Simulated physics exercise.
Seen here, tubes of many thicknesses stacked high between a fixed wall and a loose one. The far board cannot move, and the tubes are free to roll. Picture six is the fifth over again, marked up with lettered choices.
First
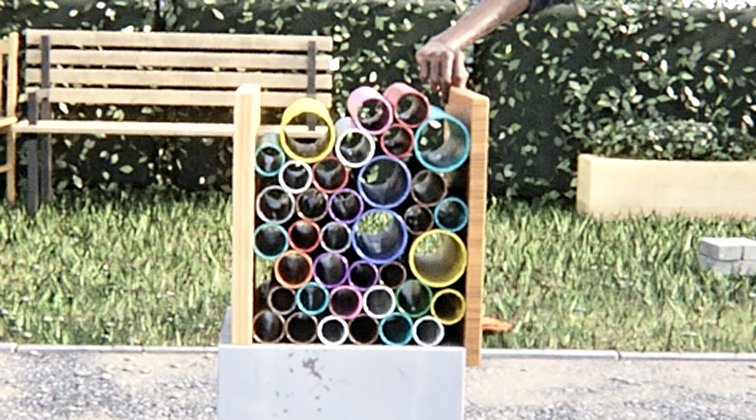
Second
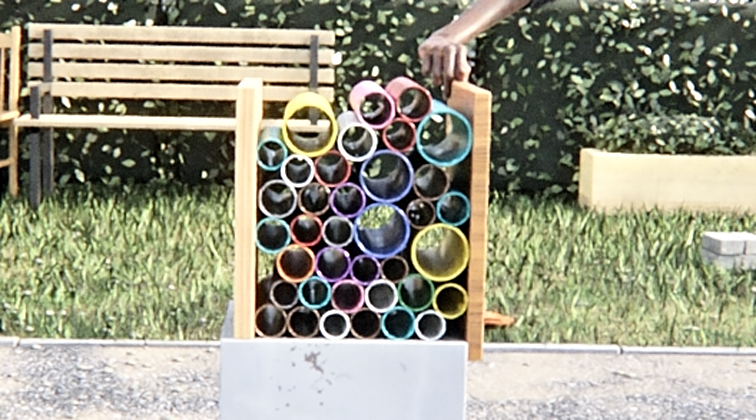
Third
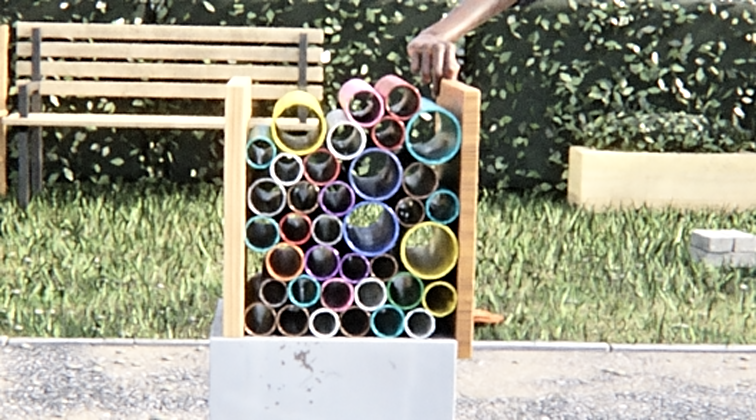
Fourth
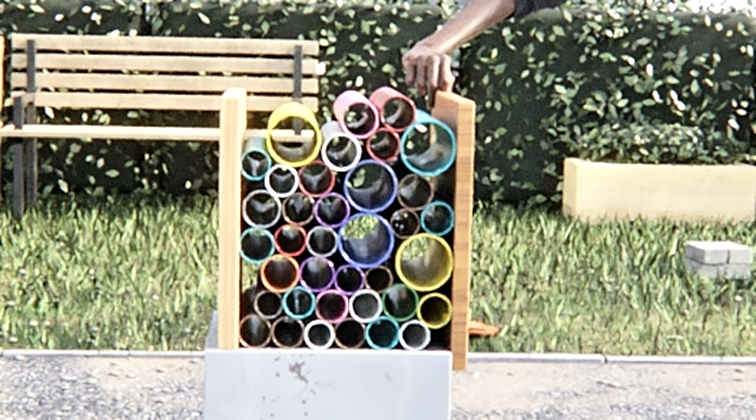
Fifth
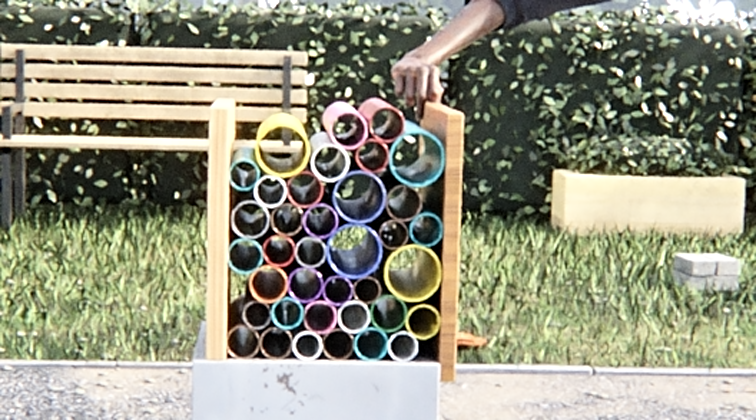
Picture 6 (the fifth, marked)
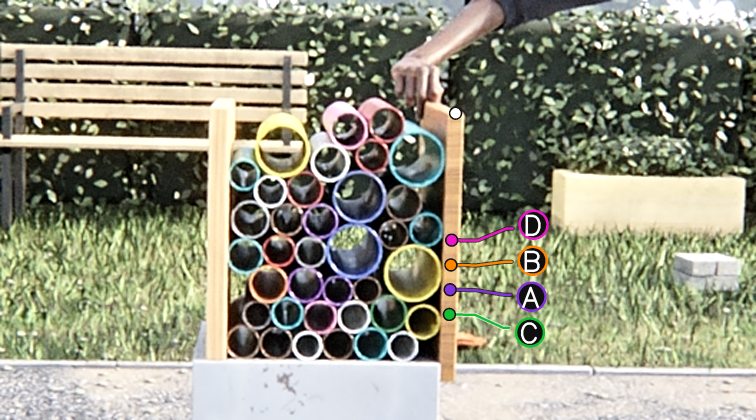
The clip opens on colourful tubes stacked between two upright wooden boards on a pale block, with a bench, grass and a hedge behind. A hand rests on top of the right board throughout, while the view shifts slightly and the stack shows little or no visible change.
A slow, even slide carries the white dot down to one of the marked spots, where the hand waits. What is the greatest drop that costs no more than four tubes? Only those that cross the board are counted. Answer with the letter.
Down to D.
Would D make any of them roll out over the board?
Yes.
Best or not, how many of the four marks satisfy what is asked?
The number is one.
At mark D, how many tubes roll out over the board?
At D the number is two.
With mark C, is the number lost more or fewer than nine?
At C, more than nine.
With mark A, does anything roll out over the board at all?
Yes.
On the marked copy, A at (450, 290); B at (451, 265); C at (450, 314); D at (452, 240); the white dot at (456, 113).
With D. Early on, top of the board (445, 171).
Further on, top of the board (443, 236).
At the end, top of the board (443, 239), two out over the board.
As for the rest, A more than four out over the board; B more than four out over the board; C more than four out over the board.
